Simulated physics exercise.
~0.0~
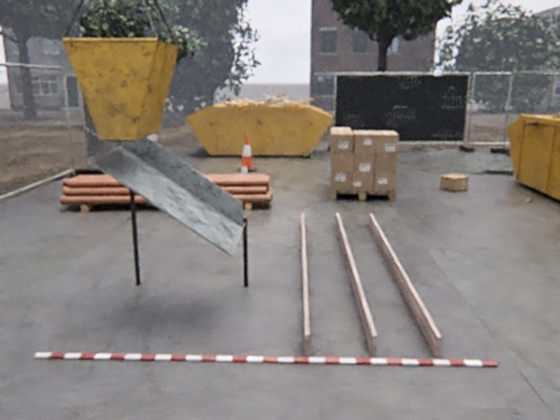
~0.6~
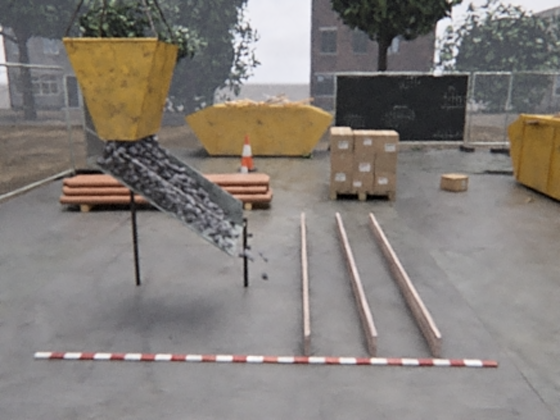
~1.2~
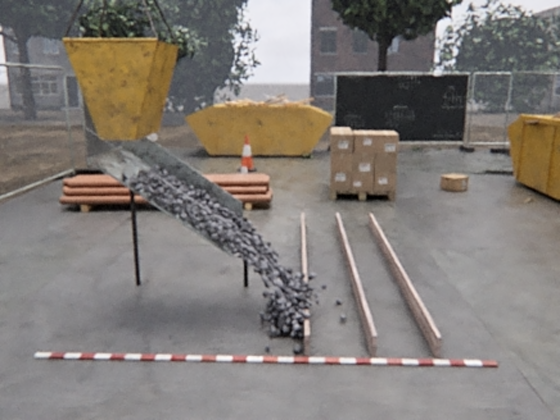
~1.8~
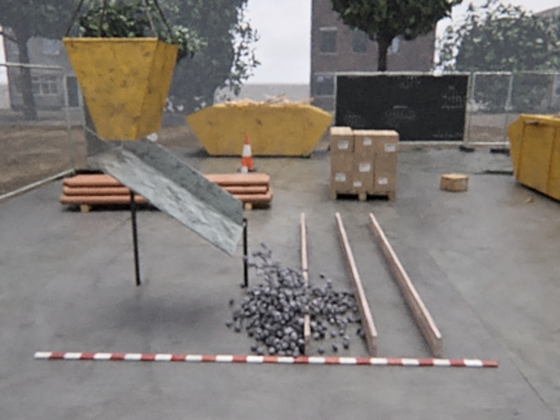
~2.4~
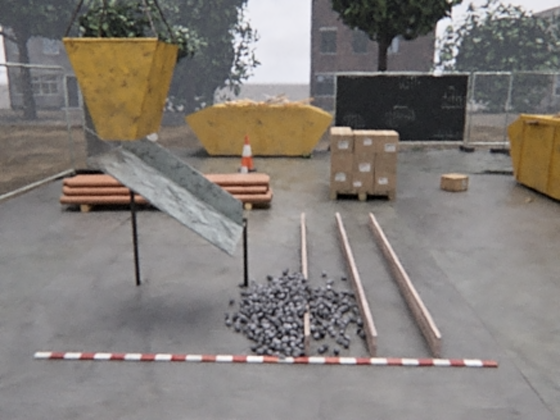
Dark grey crushed stones drop from a hanging yellow skip onto a sloping steel chute, slide down to the right and spill onto the concrete, settling in a low, spread heap around the leftmost of three boards, mostly left of it, with some between it and the middle board.
